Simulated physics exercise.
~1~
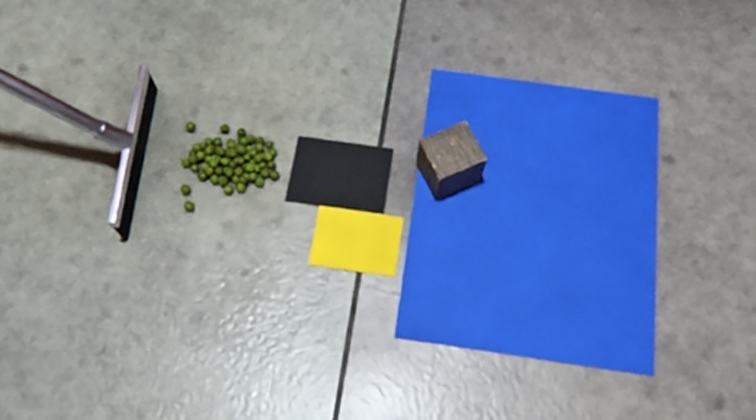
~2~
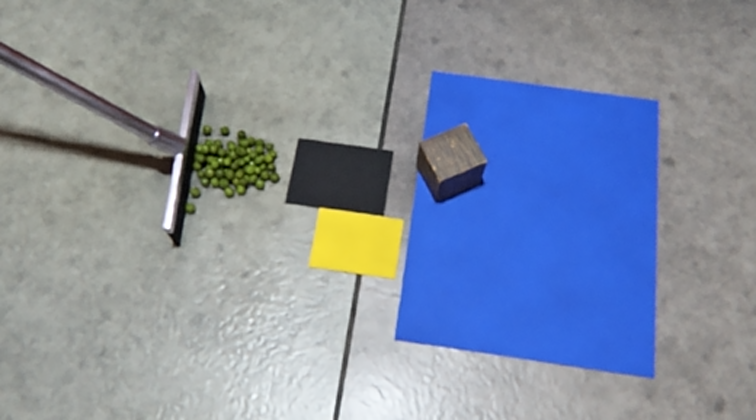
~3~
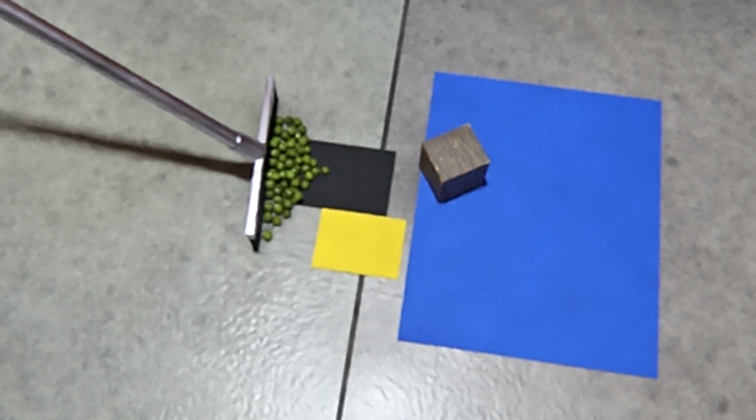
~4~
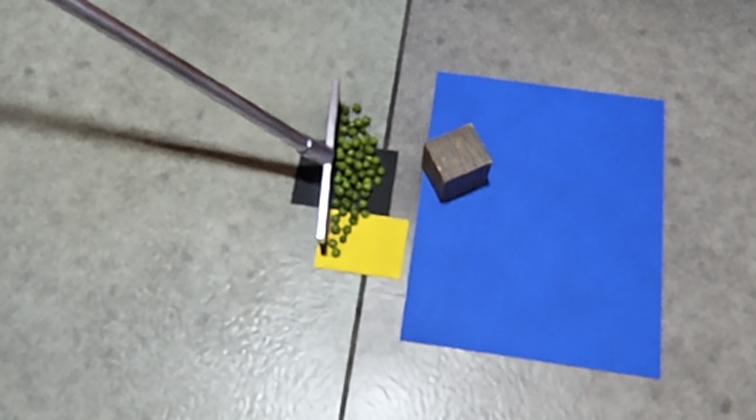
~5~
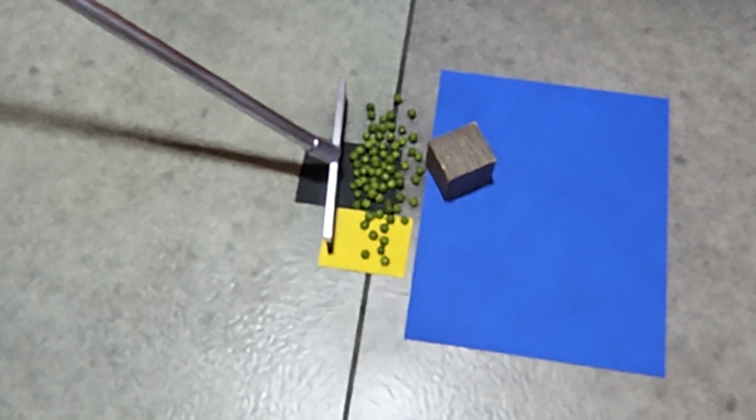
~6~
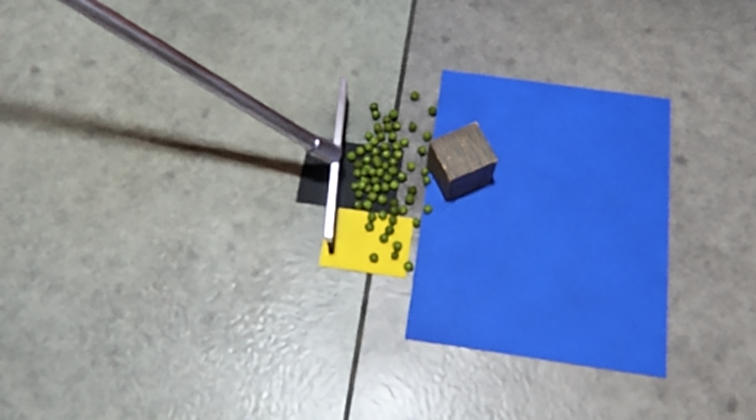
At the start, a squeegee stands to the left of a loose cluster of small green olives, with a black mat and a yellow mat beyond them and a wooden block on a large blue mat at the right. The squeegee moves right, reaches the olives and gathers them against its blade. It pushes them onto the black mat, some spilling onto the yellow one. The blade then stops over the black mat, while the olives roll on a little and spread out. They end scattered mostly over the black mat, with some on the yellow mat, on bare floor and near the unmoved block.
